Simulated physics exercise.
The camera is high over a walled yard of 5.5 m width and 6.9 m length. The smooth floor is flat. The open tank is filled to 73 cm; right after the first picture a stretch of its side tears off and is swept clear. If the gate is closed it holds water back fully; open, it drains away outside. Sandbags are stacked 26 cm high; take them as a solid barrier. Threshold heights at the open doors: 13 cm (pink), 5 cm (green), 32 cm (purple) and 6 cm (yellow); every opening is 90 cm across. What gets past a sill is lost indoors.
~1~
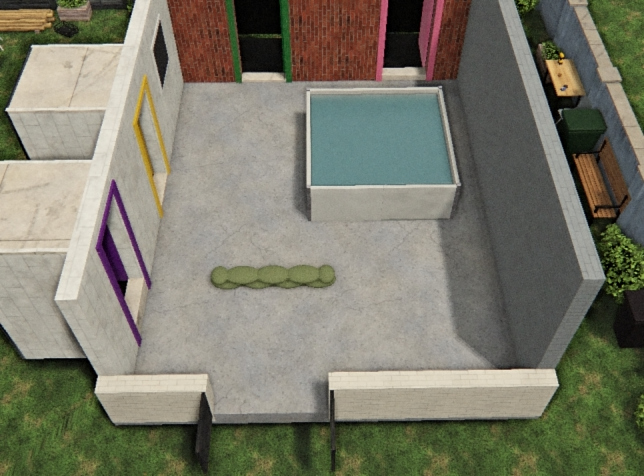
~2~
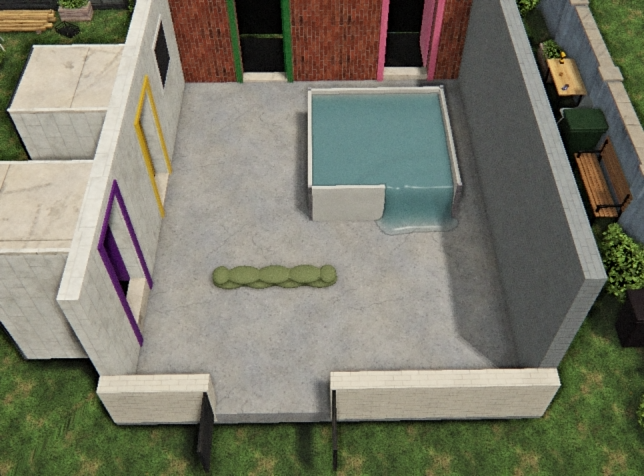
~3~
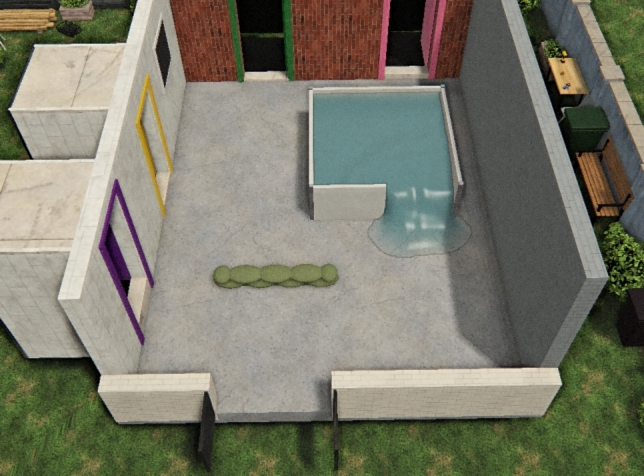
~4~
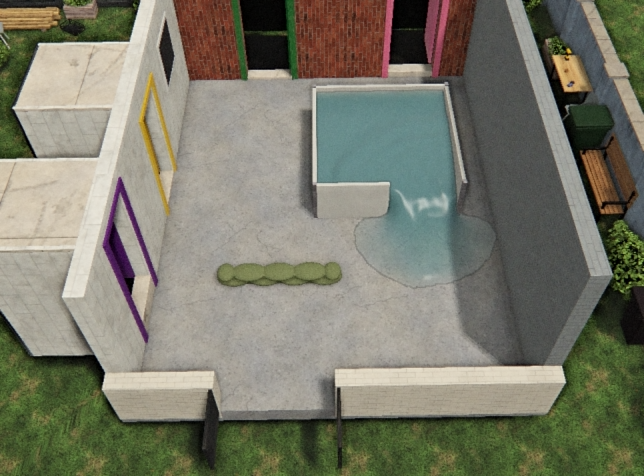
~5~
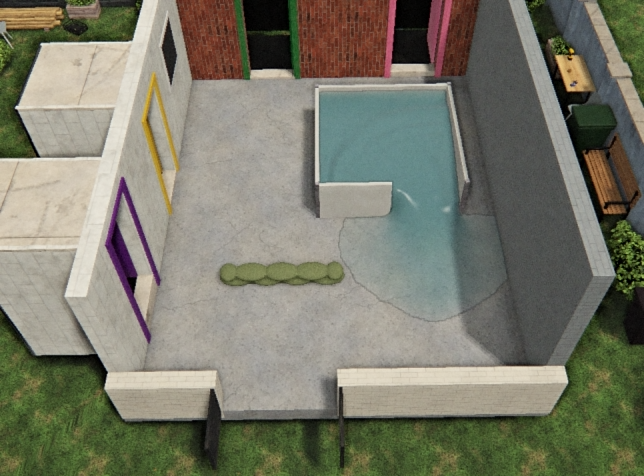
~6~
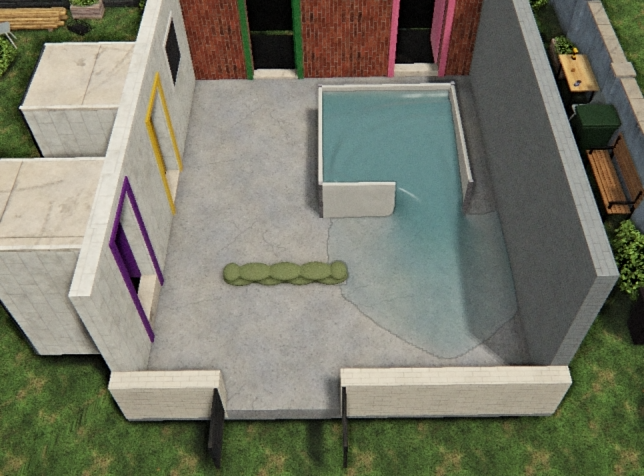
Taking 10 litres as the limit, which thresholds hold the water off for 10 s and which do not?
The water let in: At the pink door it keeps below the limit; at the green door it passes the limit; at the purple door it does not reach the limit; at the yellow door it keeps below the limit.
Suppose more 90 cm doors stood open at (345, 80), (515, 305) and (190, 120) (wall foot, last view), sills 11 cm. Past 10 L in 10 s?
In turn: Below, past it, not over.
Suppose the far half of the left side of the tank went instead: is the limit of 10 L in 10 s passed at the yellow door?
Against that limit: Yellow above.
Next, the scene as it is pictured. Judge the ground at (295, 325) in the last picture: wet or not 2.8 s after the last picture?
It is under water.
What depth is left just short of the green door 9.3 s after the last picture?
Some 12.0 cm.
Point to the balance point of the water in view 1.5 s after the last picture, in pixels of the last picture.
At about (408, 217).
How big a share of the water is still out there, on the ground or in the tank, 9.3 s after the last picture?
Roughly 80 in a hundred.
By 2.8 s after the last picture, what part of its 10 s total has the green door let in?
Some 0 per cent by then.
Then, 0.7 s after the last picture water covers 25 % of the floor and is deepest (52 cm) near (527, 390); pink door not reached, green door not reached, purple door not reached, yellow door not reached.
Then, 1.5 s after the last picture water covers 30 % of the floor and is deepest (53 cm) near (527, 390); pink door not reached, green door not reached, purple door not reached, yellow door not reached.
Then, 2.8 s after the last picture water covers 45 % of the floor and is deepest (34 cm) near (488, 391); pink door not reached, green door not reached, purple door not reached, yellow door not reached.
Then, 5.3 s after the last picture water covers 75 % of the floor and is deepest (24 cm) near (150, 360); pink door not reached, green door not reached, purple door 20 cm at the sill, 1 L in, yellow door 5 cm at the sill, 0 L in.
Then, 9.3 s after the last picture water covers 95 % of the floor and is deepest (15 cm) near (144, 395); pink door 10 cm at the sill, 0 L in, green door 12 cm at the sill, 52 L in, purple door 14 cm at the sill, 1 L in, yellow door 5 cm at the sill, 0 L in.
